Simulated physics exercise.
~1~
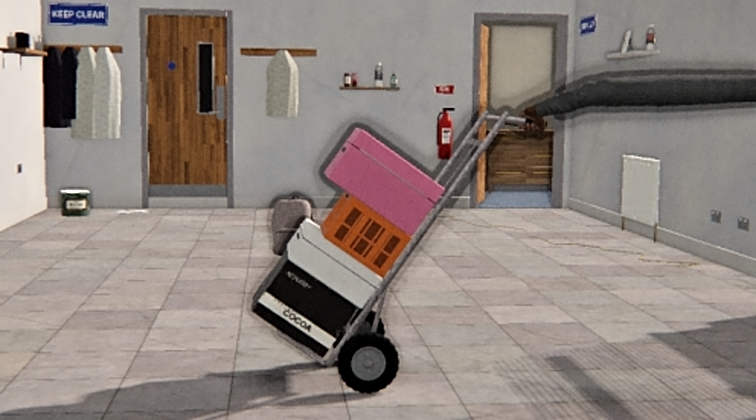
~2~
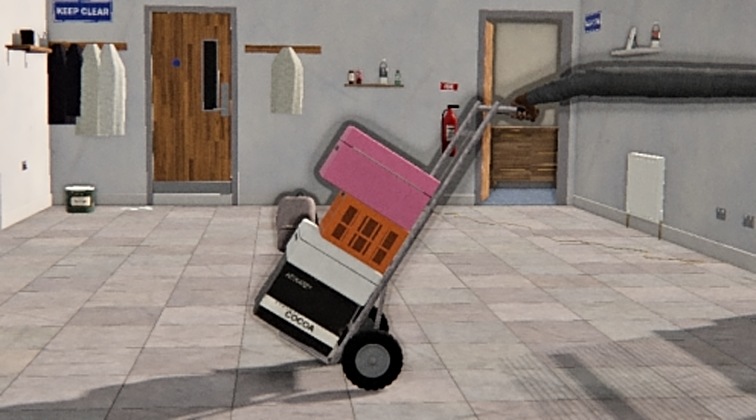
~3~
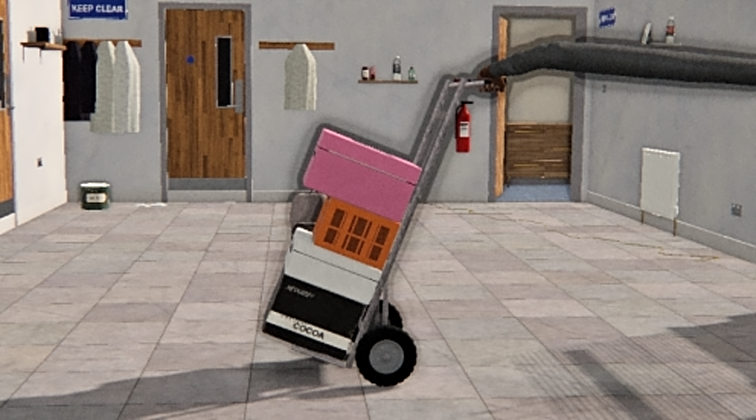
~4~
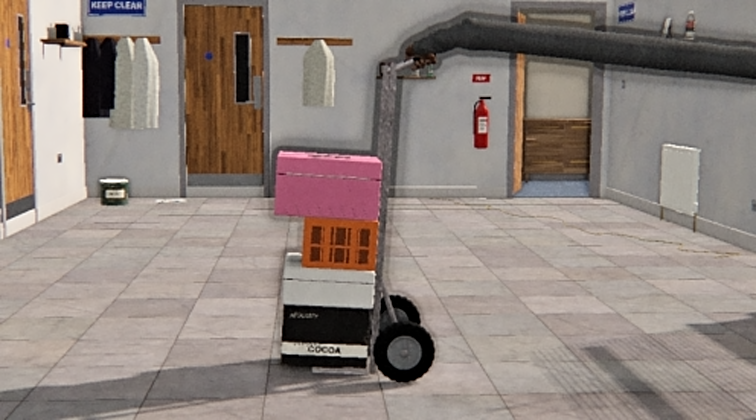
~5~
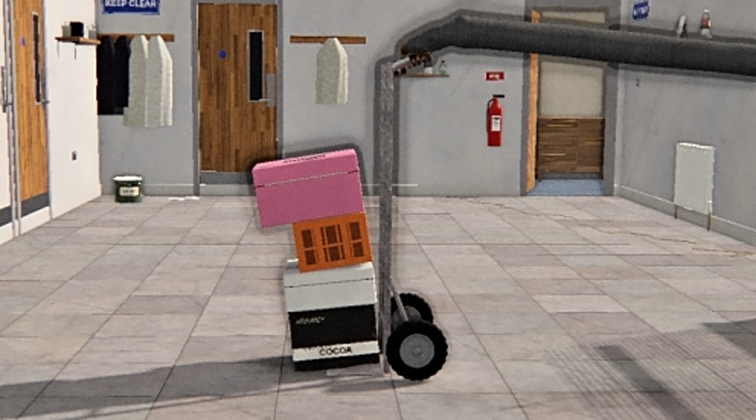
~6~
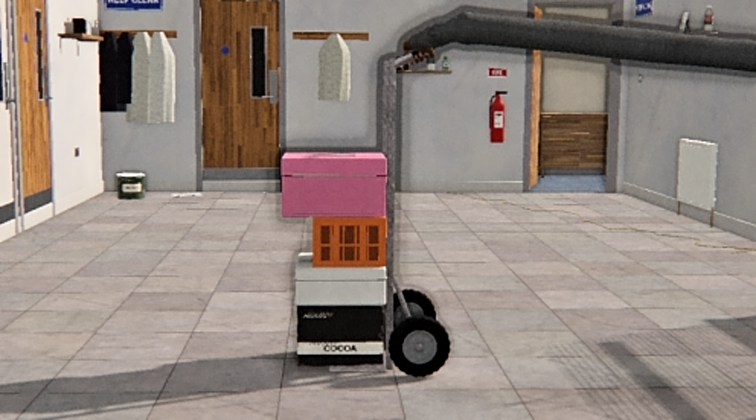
A hand truck stacked with a black box, a white toolbox, an orange crate and a pink toolbox leans back to the right in a tiled room, its handle held by a dark-sleeved arm. The arm pushes the handle up and to the left, slowly at first, then faster, and the stack swings toward upright. The truck stops abruptly, standing straight. The pink toolbox and orange crate tip left, with the white toolbox tilting slightly beneath them. They rock back and settle level, still stacked in order beside the upright truck.
